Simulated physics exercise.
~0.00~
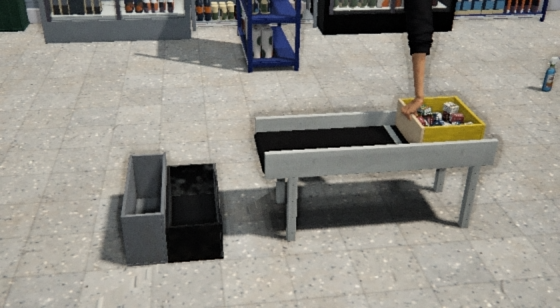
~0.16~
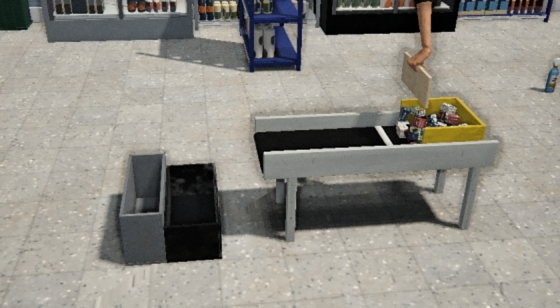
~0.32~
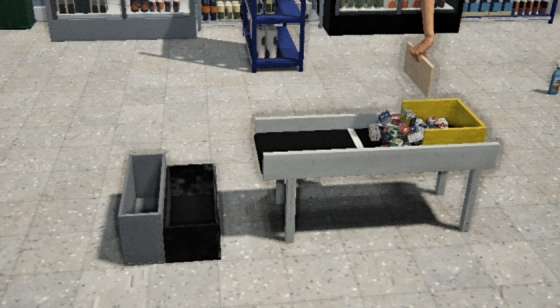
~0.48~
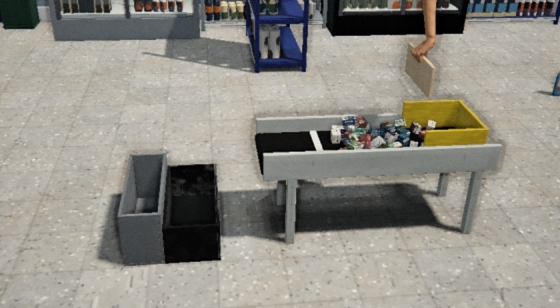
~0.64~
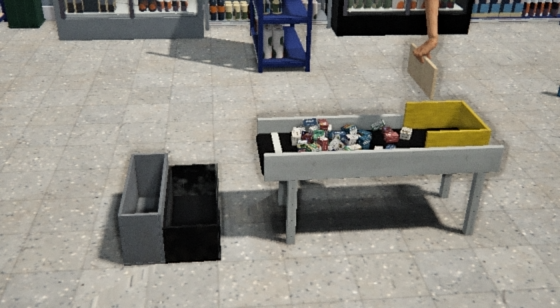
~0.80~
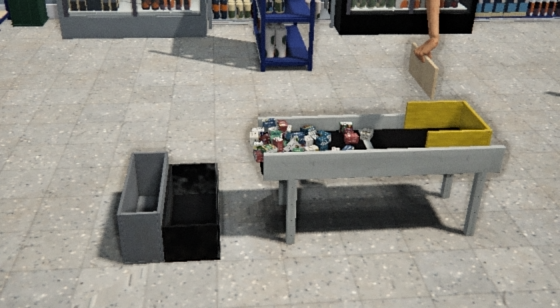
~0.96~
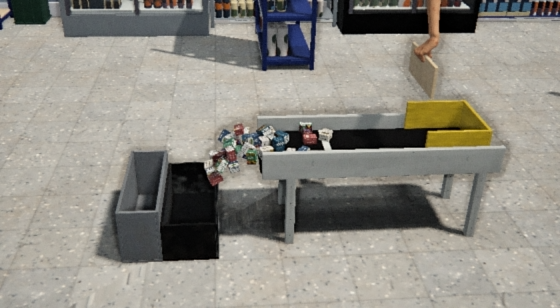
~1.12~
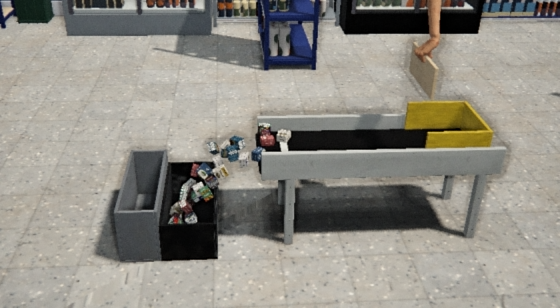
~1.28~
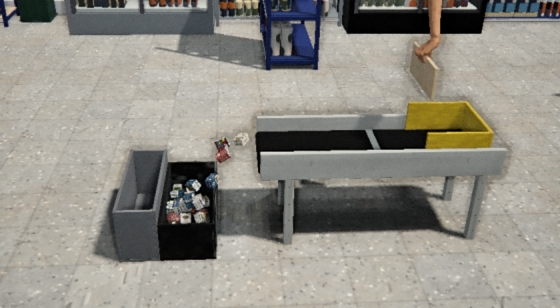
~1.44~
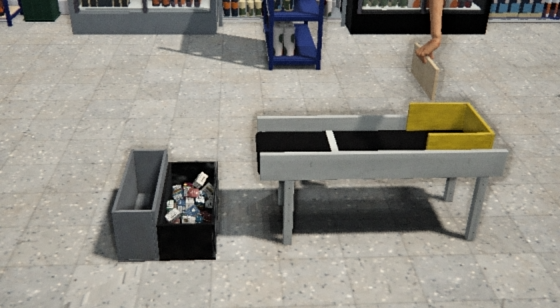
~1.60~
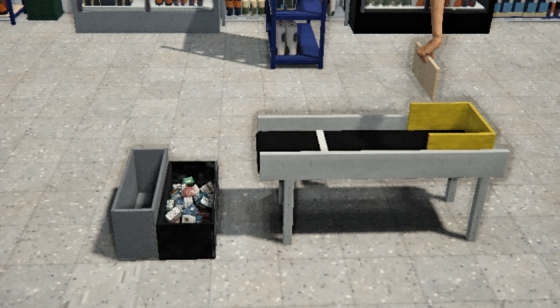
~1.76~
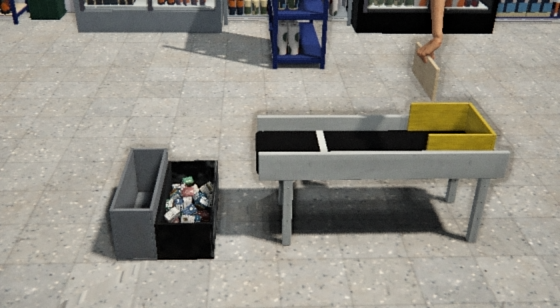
A heap of small cartons sits in a yellow pen at the right end of a raised belt, where a hand grips the gate and lifts it clear. The belt carries the loose heap left, spreading it out behind a white stripe, while the hand holds the gate above. At the left end the cartons spill over in a tumbling stream, turning as they fall toward the long black bin. The last few drop in after the rest. The cartons end piled in the black bin, with the grey box beyond it and the floor clear, and the belt stands empty but for a stripe.
